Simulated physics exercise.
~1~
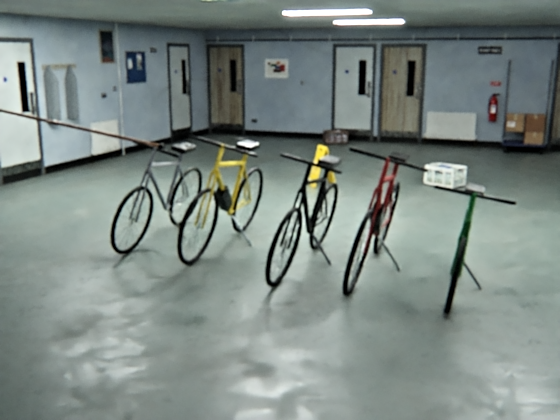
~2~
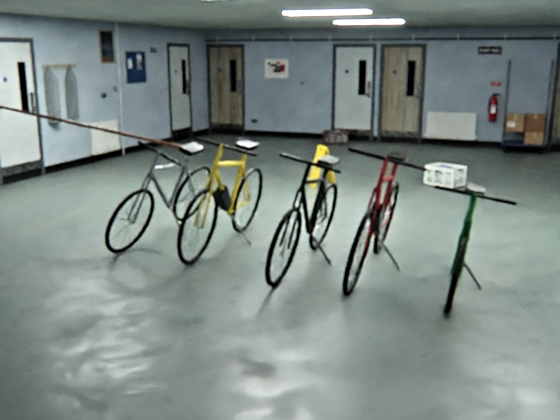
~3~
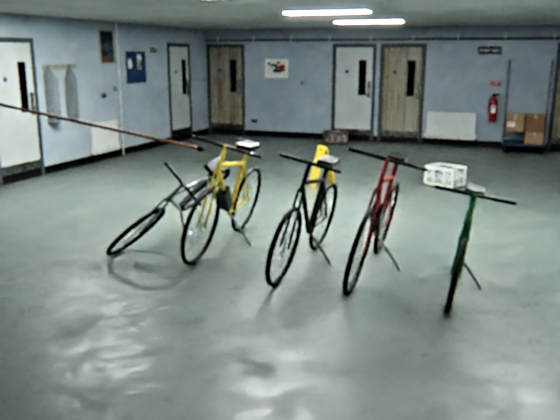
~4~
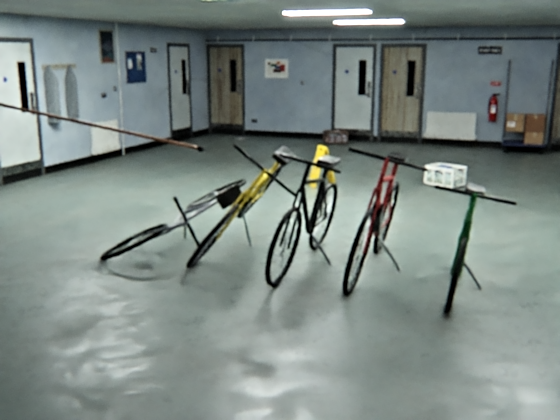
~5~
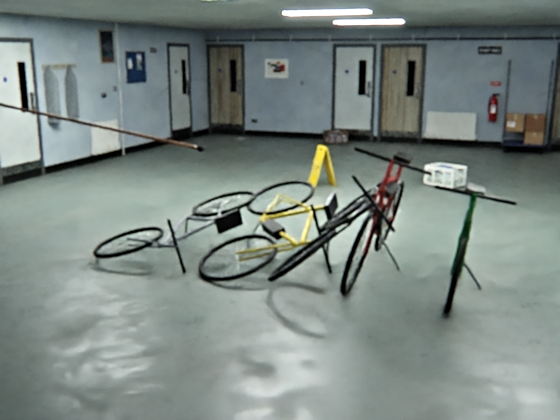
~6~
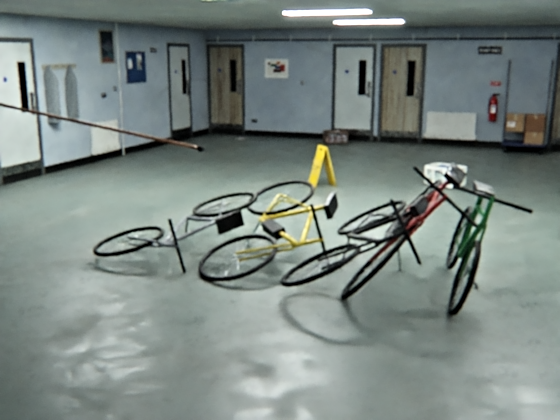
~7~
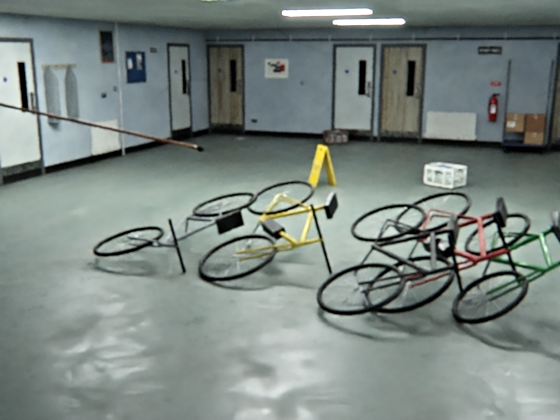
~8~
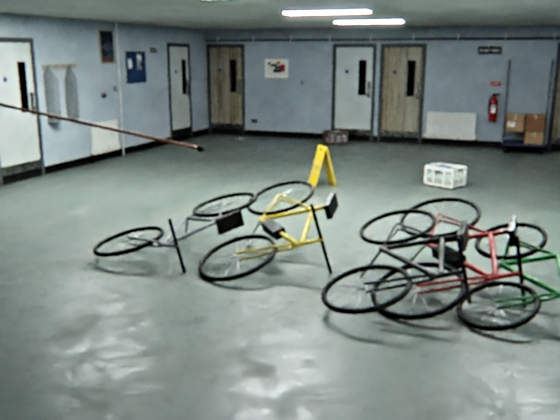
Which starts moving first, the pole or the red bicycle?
The pole starts moving first, pushing toward the leftmost bicycle. The red bicycle only begins to tip later, after the bicycles to its left have gone over.
